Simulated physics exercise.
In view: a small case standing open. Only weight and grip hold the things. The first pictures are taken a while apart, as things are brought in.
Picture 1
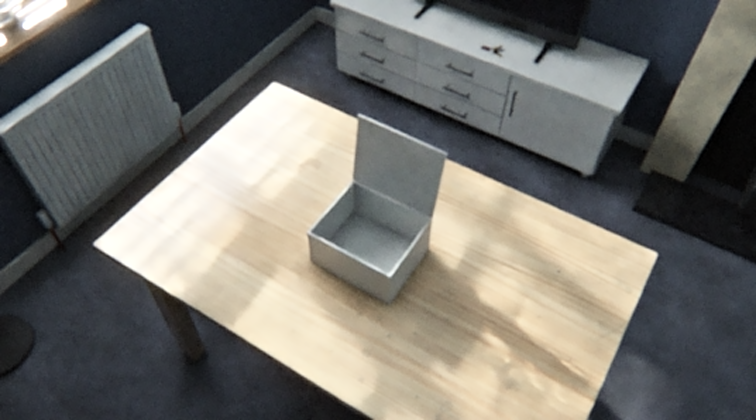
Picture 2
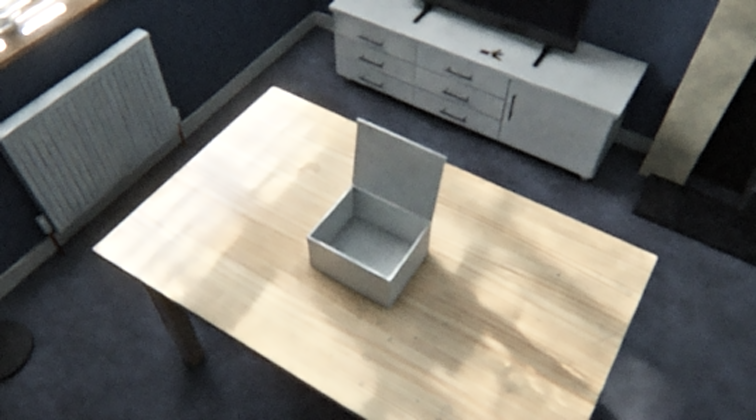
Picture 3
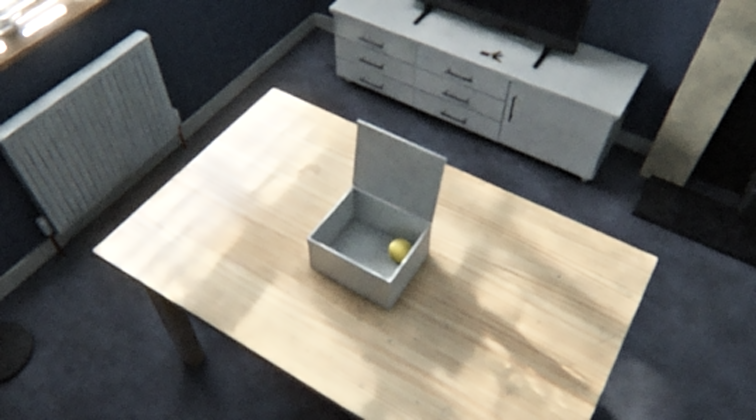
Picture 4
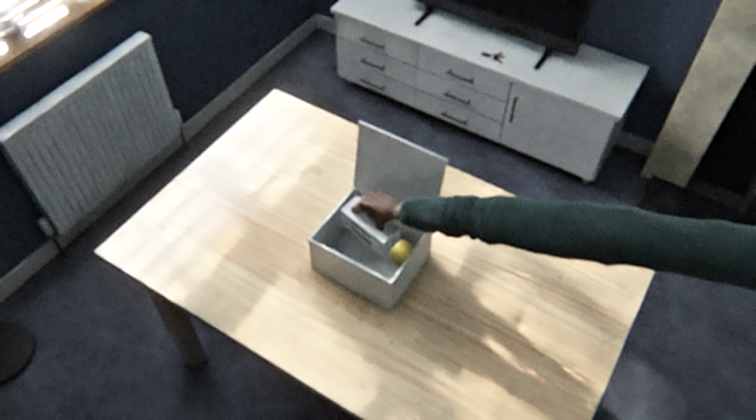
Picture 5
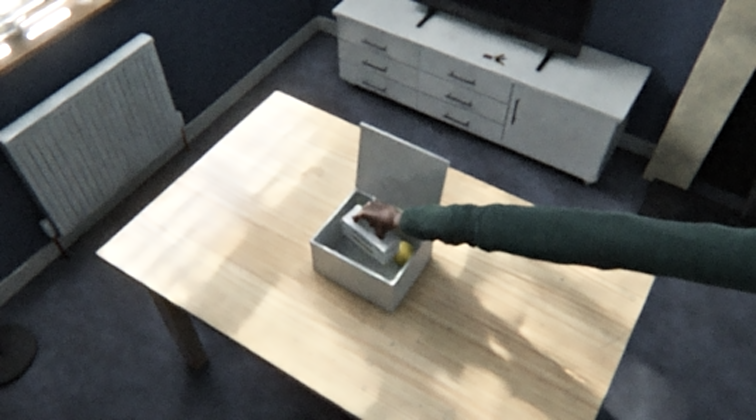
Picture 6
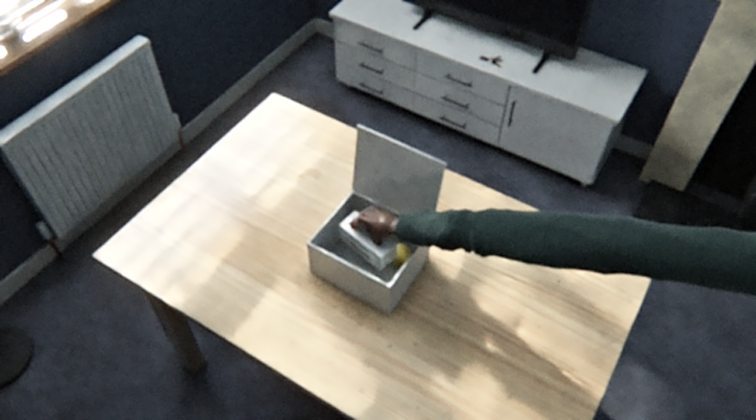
At the start, an open, empty grey box stands on a wooden table in a sunlit room, and then a yellow lemon appears inside it. An arm in a dark green sleeve reaches in from the right, holding a white carton, and lowers it slightly into the box beside the lemon.
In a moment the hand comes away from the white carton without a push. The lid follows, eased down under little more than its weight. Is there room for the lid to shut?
In the end the lid closes.
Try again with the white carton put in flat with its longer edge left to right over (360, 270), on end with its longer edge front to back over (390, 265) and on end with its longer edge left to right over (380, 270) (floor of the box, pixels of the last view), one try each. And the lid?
First try: It shuts flat; second try: It sits on the rim; third try: It shuts flat.
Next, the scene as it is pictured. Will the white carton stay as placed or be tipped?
It stays as placed.
Then, 0.50 s after the last picture, white carton slid a little near (367, 259); yellow lemon rolled a little.
Then, 1.40 s after the last picture, lid 72° above the rim; white carton slid a little near (367, 259); yellow lemon rolled a little.
Then, 1.90 s after the last picture, lid 40° above the rim; white carton slid a little near (367, 259); yellow lemon rolled a little.
Then, 2.20 s after the last picture, lid 17° above the rim; white carton slid a little near (367, 259); yellow lemon rolled a little.
At rest, lid shut; moved from the start, white carton; yellow lemon in place. Seen from the same camera at the end, white carton near (367, 259).
